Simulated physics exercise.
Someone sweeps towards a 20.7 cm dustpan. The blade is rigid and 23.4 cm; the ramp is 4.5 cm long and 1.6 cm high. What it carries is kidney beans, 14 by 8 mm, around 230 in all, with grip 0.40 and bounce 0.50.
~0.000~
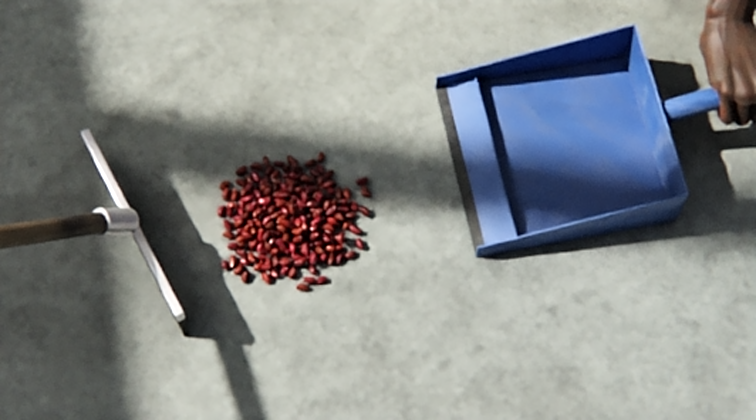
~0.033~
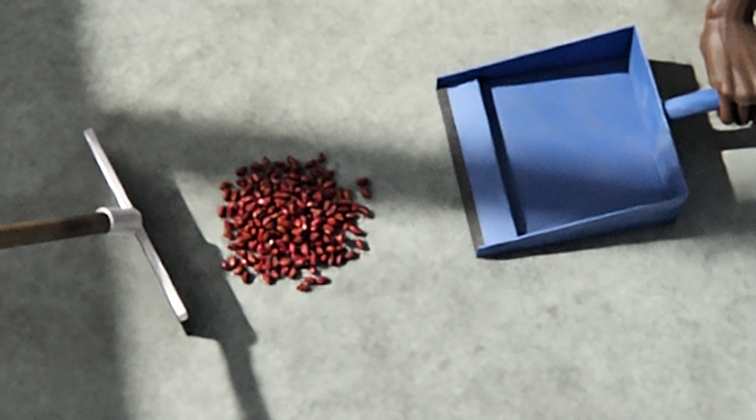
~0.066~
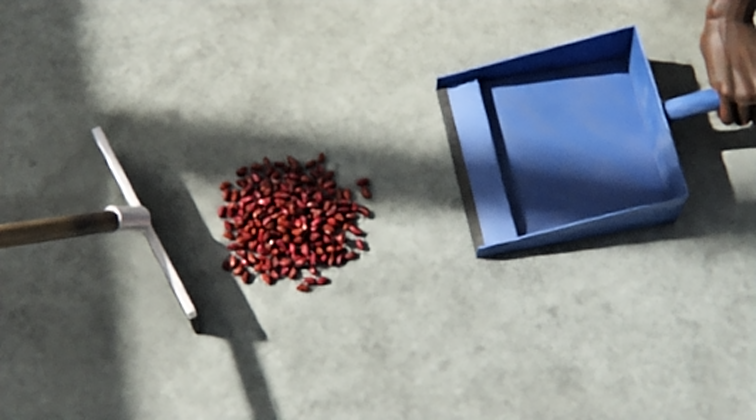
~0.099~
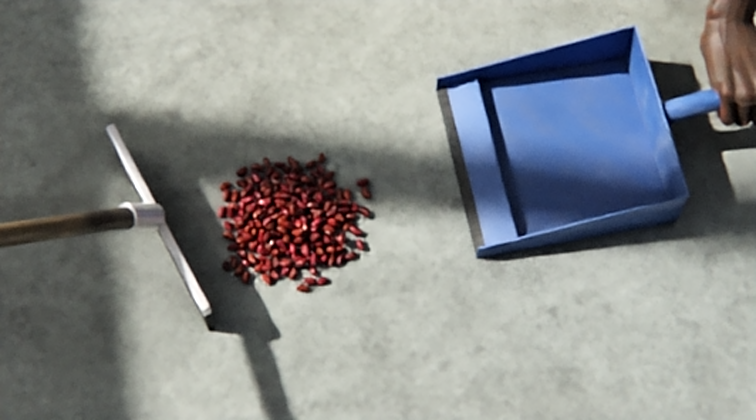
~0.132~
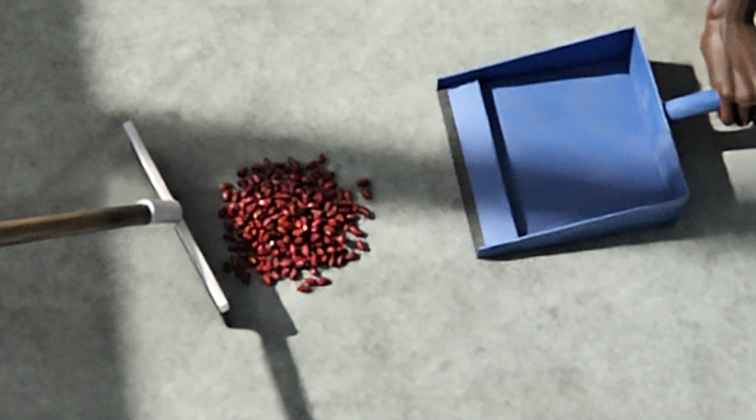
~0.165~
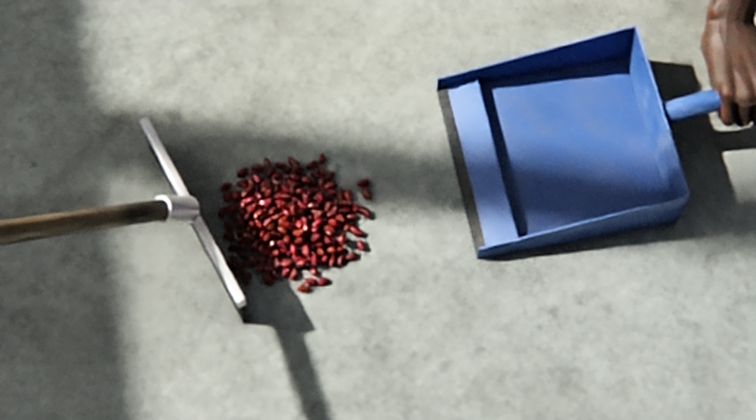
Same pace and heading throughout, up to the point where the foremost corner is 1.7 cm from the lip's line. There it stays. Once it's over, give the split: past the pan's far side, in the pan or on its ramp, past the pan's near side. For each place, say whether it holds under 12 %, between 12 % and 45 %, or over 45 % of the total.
Past the pan's far side: Under 12 %, in the pan or on its ramp: Between 12 % and 45 %, past the pan's near side: Under 12 %.
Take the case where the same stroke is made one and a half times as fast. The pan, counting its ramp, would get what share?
I'd guess it lands at about 30 per cent.
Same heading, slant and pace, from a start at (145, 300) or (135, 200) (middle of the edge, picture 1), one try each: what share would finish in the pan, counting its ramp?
Close to 10 in a hundred, then close to 25 in a hundred.
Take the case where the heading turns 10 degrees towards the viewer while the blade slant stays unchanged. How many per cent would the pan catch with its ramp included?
Roughly 10 per cent.
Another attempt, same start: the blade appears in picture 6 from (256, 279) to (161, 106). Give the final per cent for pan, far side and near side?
Pan 30; far 15; near 5.
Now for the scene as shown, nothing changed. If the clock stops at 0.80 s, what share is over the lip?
By that time, around 20 percent.
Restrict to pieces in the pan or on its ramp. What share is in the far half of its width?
Something like 20 in a hundred.
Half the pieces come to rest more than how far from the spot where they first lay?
It comes to some 18 cm.
Then, at 0.38 s, middle of the blade 17 cm from the lip; 0 % over the lip, far side 0 %, near side 5 %.
Then, at 0.53 s, middle of the blade 9 cm from the lip; 0 % over the lip, far side 5 %, near side 0 %.
Then, at 0.80 s, middle of the blade 5 cm from the lip; 20 % over the lip, far side 10 %, near side 0 %.
By 2.3 s all is still; far side 10 %, pan 20 %, near side 0 %, in front of the lip or behind the blade 70 %.
